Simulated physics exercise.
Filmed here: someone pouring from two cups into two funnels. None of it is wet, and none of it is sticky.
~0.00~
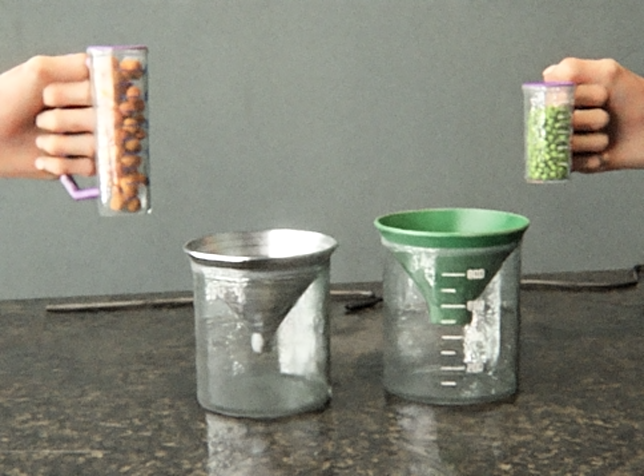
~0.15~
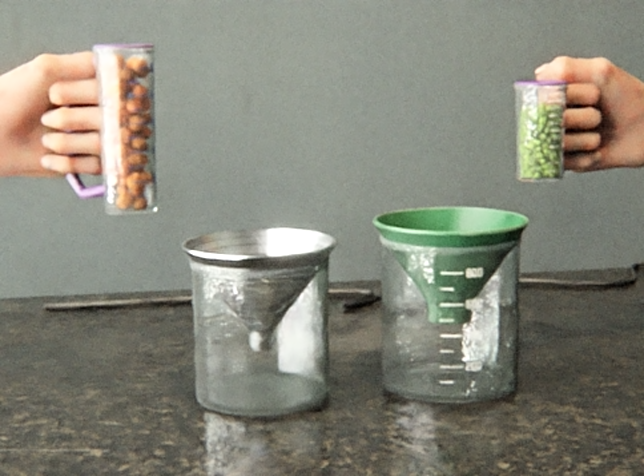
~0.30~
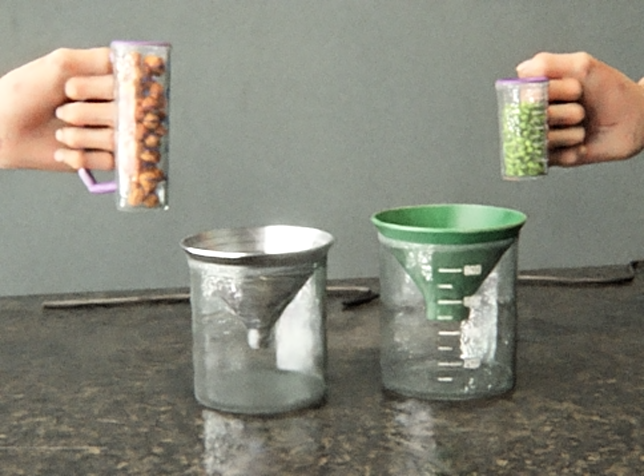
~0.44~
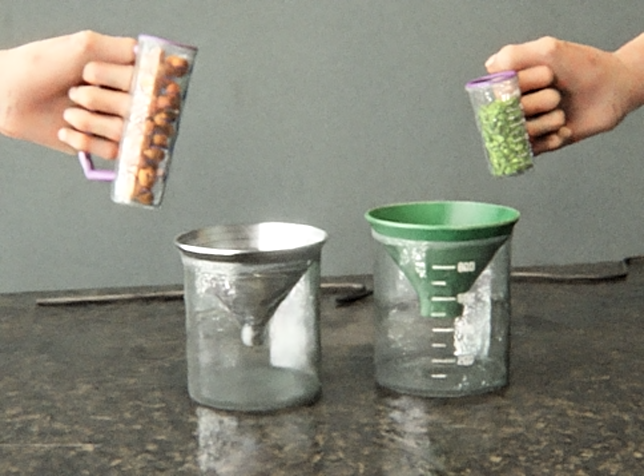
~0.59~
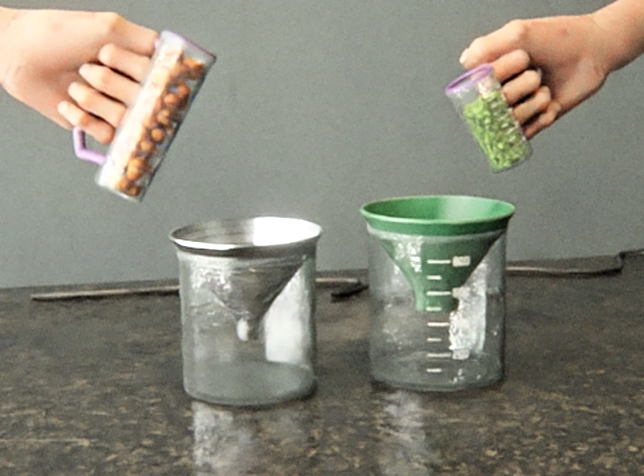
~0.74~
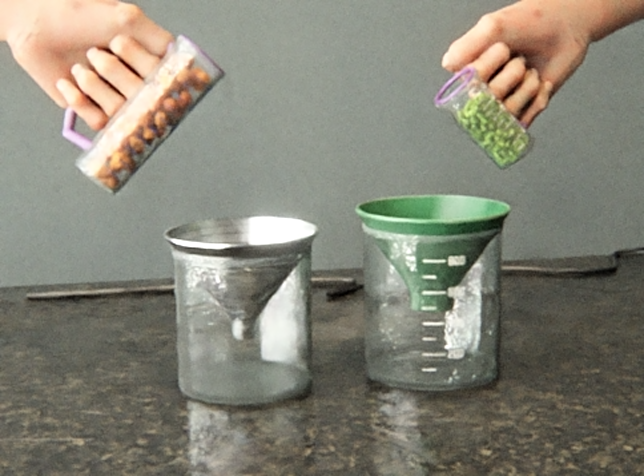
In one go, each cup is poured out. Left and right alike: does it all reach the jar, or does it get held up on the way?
Left: Held up; right: Reaches the jar.
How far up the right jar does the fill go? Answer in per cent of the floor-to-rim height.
10 in a hundred, roughly.
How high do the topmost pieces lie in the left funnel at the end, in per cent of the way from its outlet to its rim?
It reaches about 80 percent of the way up.
After 0.94 s, left, all still in the cup; right, all still in the cup.
After 1.19 s, left, nearly all still in the cup, a stray few in or over the funnel; right, all still in the cup.
After 1.46 s, left, most still in the cup, about a quarter in or over the funnel; right, most still in the cup, about a quarter in or over the funnel, a stray few down in the jar.
At rest (2.5 s), left, nearly all stuck in the funnel, a stray few down in the jar; right, all down in the jar.
